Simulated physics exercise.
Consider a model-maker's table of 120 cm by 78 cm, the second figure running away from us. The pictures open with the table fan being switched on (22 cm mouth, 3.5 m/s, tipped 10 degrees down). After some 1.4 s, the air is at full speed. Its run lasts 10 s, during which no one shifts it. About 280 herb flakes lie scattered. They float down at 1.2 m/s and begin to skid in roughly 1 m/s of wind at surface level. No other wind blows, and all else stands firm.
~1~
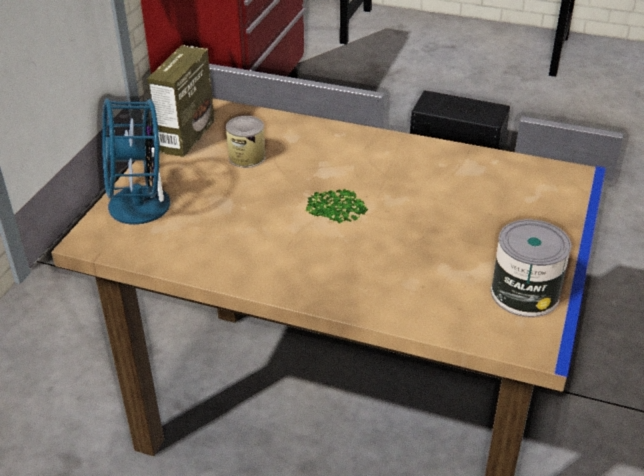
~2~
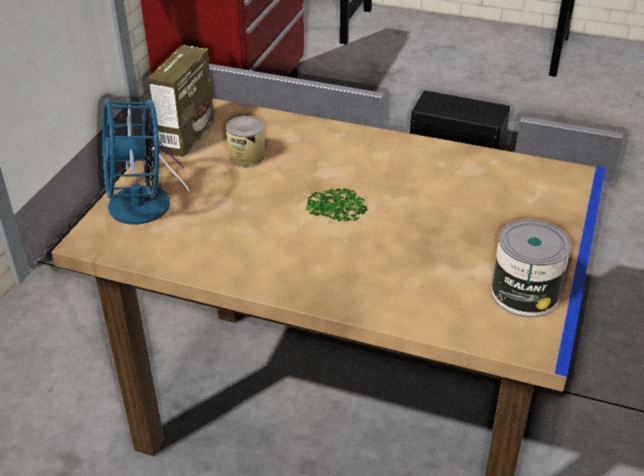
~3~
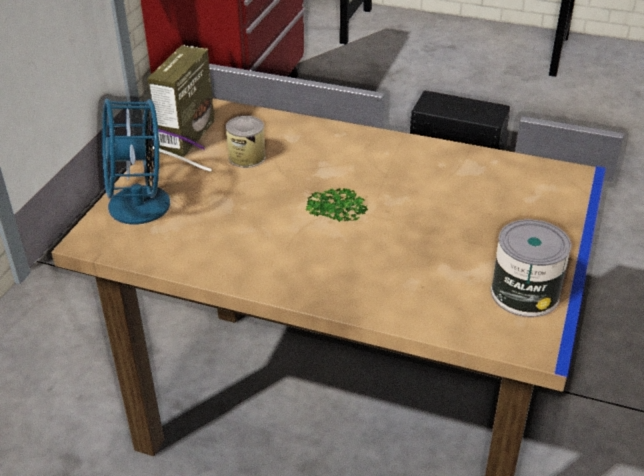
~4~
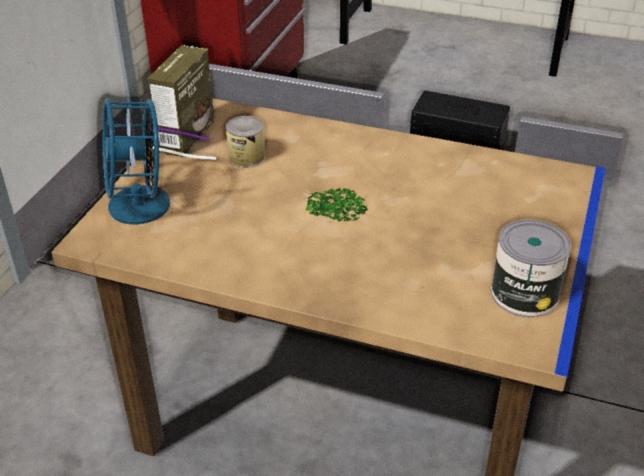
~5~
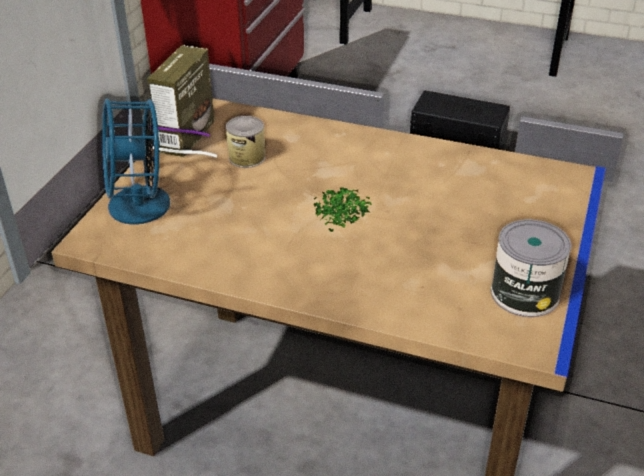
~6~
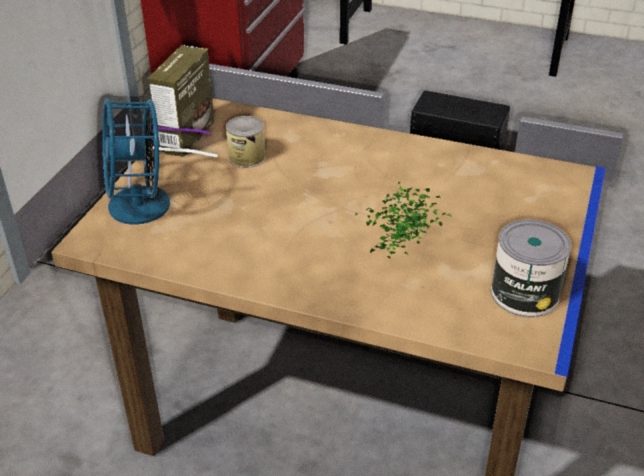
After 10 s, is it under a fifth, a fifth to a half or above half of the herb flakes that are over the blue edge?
Most likely the greater part.
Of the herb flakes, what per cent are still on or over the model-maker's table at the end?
I'd say close to 10 percent.
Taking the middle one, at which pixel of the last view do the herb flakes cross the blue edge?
The middle crossing sits close to (593, 237) in the last picture.
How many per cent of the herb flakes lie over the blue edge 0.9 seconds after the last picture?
I'd say near 80 per cent by then.
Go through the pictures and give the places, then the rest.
The middle of the herb flakes is near (334, 206), none has stirred yet and the mouth of the table fan is at (130, 149), in the first picture.
The middle of the herb flakes is near (334, 205), none has stirred yet and the blue edge is centred on (589, 258), in the second picture.
The middle of the herb flakes is near (334, 205), none has stirred yet, the top of a tin is at (245, 126) and the top of a tin is at (535, 241), in the third picture.
The middle of the herb flakes is near (334, 205) and none has stirred yet, in the fourth picture.
The middle of the herb flakes is near (343, 208), the farthest in sight from the table fan is at (370, 204) and about 30 % have left their places, in the fifth picture.
The middle of the herb flakes is near (407, 219), the farthest in sight from the table fan is at (449, 216) and all have left their places, in the sixth picture.
Then, 0.9 s after the last picture, 84 % are over the blue edge; the middle of those still in play is near (540, 268); 79 % have settled or left.
Then, 2.1 s after the last picture, 88 % are over the blue edge; 88 % have settled or left.
Then, 4.4 s after the last picture, 90 % are over the blue edge; 92 % have settled or left.
Then, 8.9 s after the last picture, at the end, 91 % are over the blue edge.
